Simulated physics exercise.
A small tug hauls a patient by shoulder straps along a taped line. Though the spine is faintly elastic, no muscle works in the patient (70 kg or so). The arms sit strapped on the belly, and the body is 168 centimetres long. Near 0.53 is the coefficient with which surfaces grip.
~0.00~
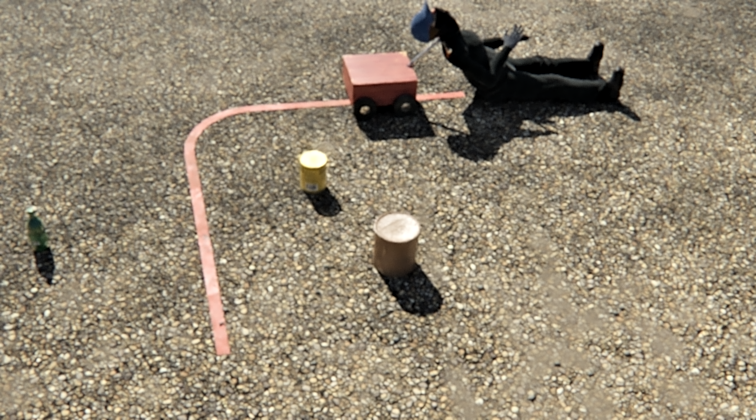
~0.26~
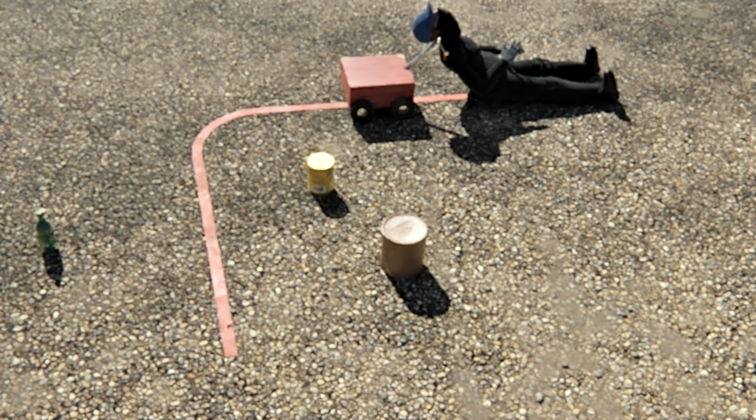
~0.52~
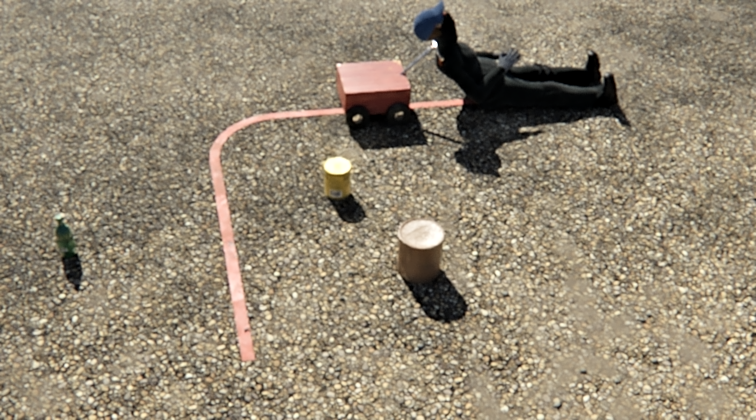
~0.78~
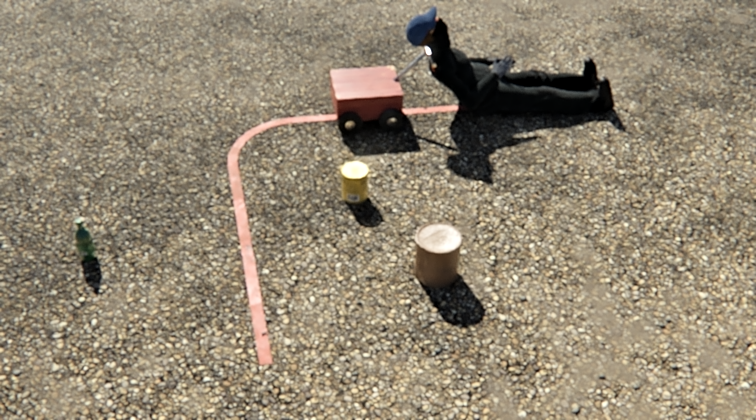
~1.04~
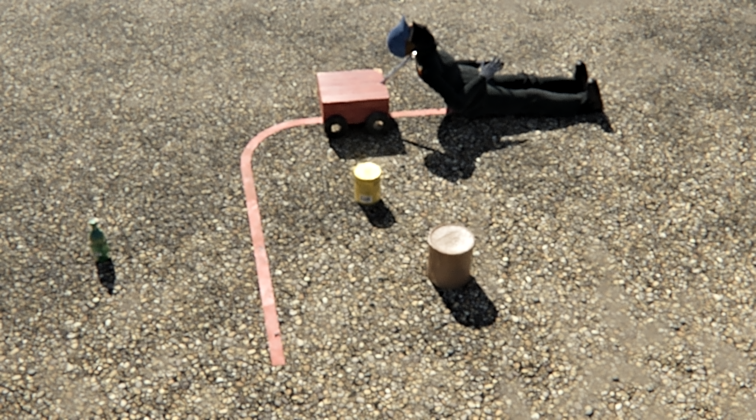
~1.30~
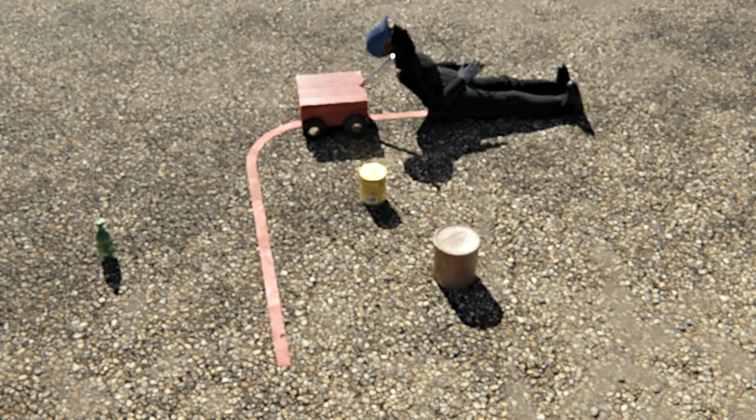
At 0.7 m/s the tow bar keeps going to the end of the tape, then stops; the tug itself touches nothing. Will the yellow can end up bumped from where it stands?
No.
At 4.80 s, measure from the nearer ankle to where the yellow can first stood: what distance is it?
The gap is about 40 cm.
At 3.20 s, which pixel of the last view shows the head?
Close to (239, 101).
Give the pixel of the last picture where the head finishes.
I'd put it close to (277, 290) in the last view.
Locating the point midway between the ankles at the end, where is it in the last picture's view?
My guess is somewhere near (291, 201).
After 2.40 s the yellow can is where it stood, near (373, 185) in the last picture's view; the brown bucket where it stood; the nearer ankle is 107 cm from that spot.
After 3.20 s the yellow can is where it stood, near (373, 185) in the last picture's view; the nearer ankle is 88 cm from that spot.
After 4.00 s the yellow can is where it stood, near (373, 185) in the last picture's view; the nearer ankle is 71 cm from that spot.
After 4.80 s the yellow can is where it stood, near (373, 185) in the last picture's view; the brown bucket where it stood; the nearer ankle is 45 cm from that spot.
After 5.7 s, yellow can stays put; green bottle stays put; brown bucket stays put.
